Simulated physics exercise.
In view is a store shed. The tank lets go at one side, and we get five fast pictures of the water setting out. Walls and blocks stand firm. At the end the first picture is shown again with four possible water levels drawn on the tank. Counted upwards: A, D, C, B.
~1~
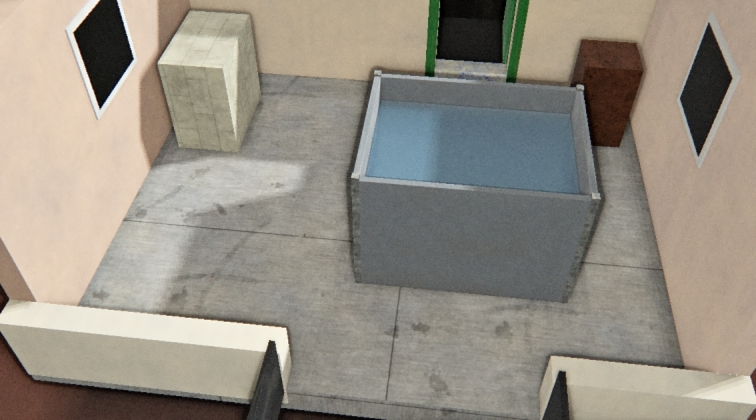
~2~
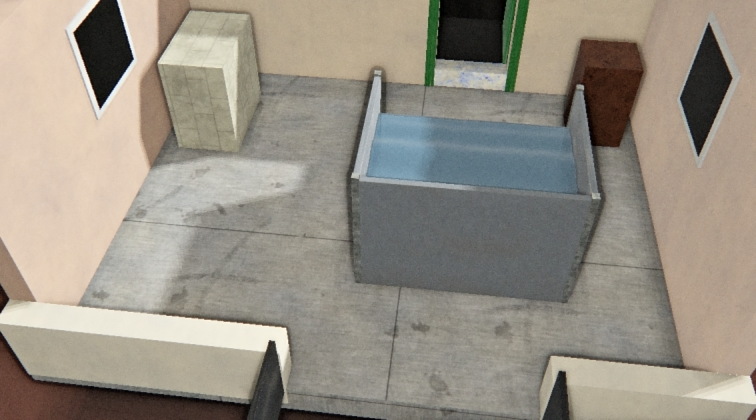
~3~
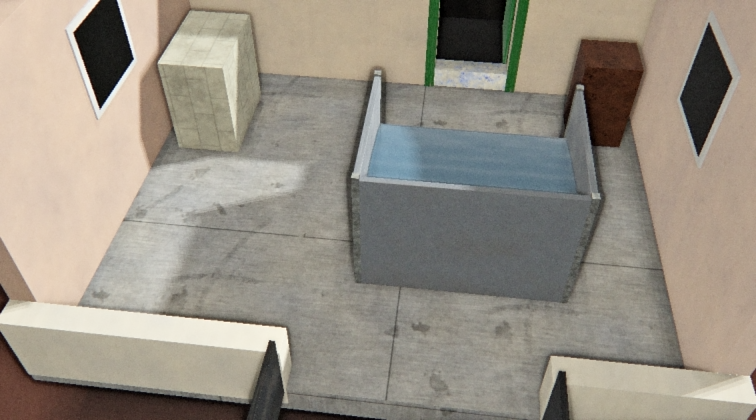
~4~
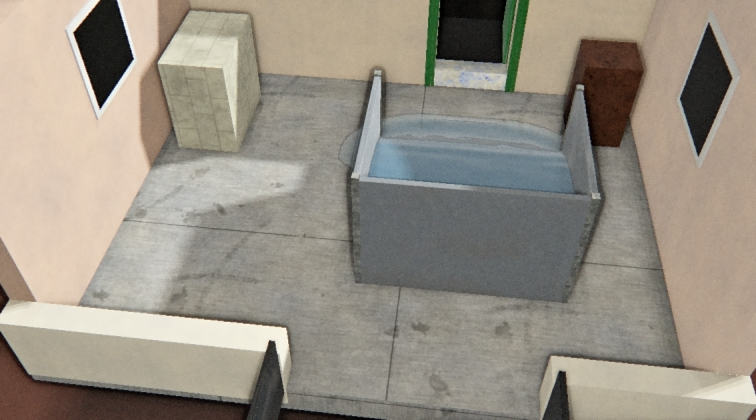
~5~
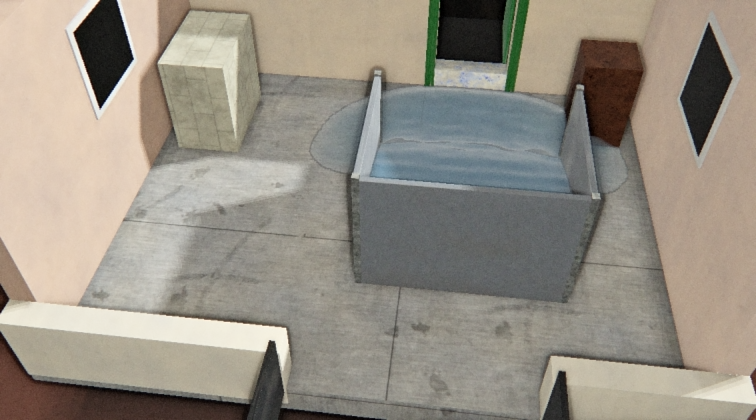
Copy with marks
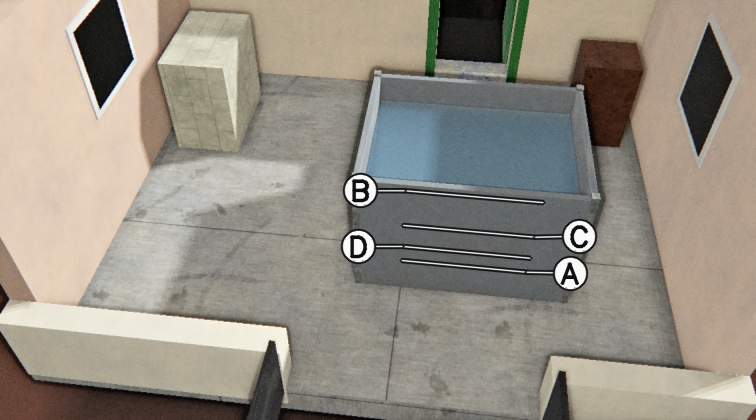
Water poured out of a big grey tank in a walled yard once its back wall was gone, dropping lower inside and spreading across the concrete floor behind and to both sides.
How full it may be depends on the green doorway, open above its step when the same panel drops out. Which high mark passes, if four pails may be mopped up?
Level A just does it.
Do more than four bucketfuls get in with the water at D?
Yes, it does.
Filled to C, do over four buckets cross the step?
Yes, it does.
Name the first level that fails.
Level D.
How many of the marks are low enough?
One of them.
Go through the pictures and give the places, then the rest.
The first frame shows water in the tank at rest, its middle at (473, 151); foot of the green doorway at (469, 88); open gate at (417, 338).
In the second frame, water covers 3 % of the ground, its front hidden from here.
In the third frame, water covers 7 % of the ground, its front hidden from here.
In the fourth frame, water covers 14 % of the ground, its front hidden from here.
The fifth frame shows front seen at (355, 110), 25 % of the ground wet.
On the marked copy, A at (463, 266); B at (473, 196); C at (468, 231); D at (465, 252); from the bottom up A, D, C, B.
For level A, a splash gets over, under a bucket.
For level B, dozens of bucketfuls pour in.
For level C, dozens of bucketfuls pour in.
For level D, about 9 bucketfuls get in.
